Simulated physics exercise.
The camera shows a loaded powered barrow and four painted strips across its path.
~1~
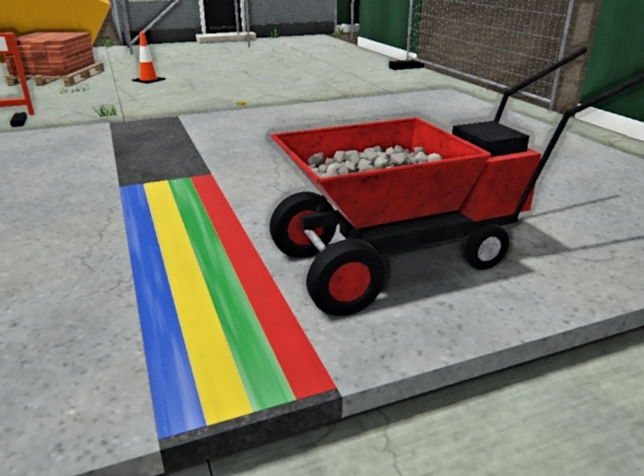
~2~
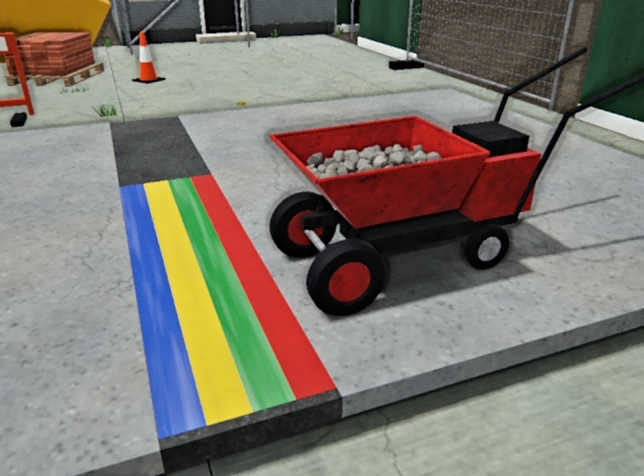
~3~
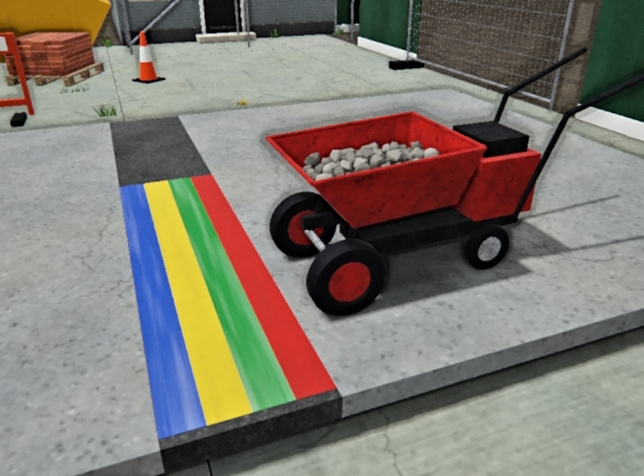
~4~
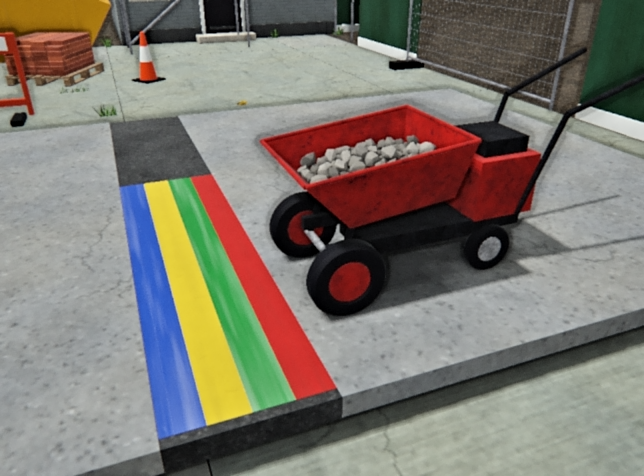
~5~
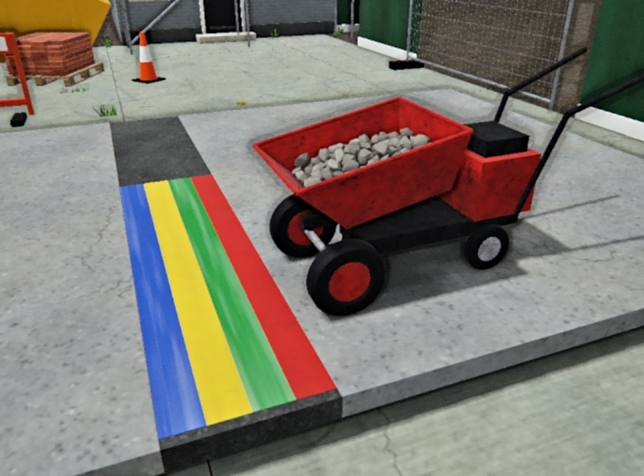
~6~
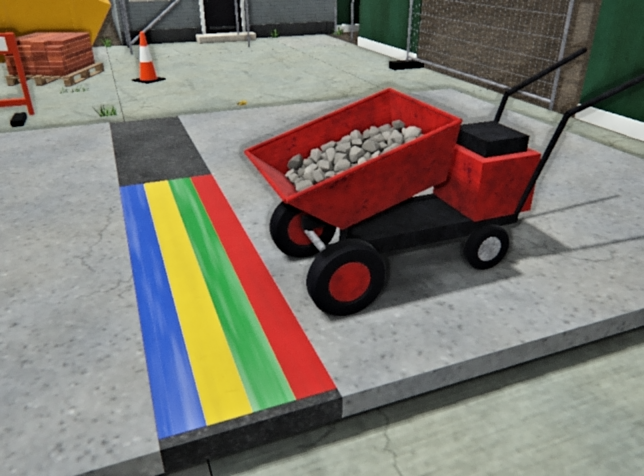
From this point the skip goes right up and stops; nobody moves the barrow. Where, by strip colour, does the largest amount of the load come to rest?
On the yellow strip.
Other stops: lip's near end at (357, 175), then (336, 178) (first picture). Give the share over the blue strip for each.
Try 1: 10 %. Try 2: 20 %.
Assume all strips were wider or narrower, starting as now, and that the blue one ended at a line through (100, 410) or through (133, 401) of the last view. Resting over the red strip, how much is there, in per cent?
The first case gives around 0 %, the second around 0 %.
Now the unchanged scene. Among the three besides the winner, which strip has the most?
Second place goes to blue.
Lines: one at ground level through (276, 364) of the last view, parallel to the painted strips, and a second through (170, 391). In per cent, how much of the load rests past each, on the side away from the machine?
Result, first then second: 90 %, 30 %.
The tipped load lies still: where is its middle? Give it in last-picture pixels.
The centre comes to rest close to (181, 306).
Just after the last frame, skip tipped steeply; every one in the skip.
A moment on, skip tipped steeply; almost all in the skip; about a tenth over the yellow strip; just a few over the blue strip.
Further on, skip tipped right over; roughly a quarter in the skip; about a tenth over the green strip; roughly a third over the yellow strip; roughly a quarter over the blue strip; about a tenth off the paint.
When it is over, skip tipped right over; about a tenth in the skip; not one over the red strip; about a tenth over the green strip; roughly a third over the yellow strip; roughly a quarter over the blue strip; about a tenth off the paint.
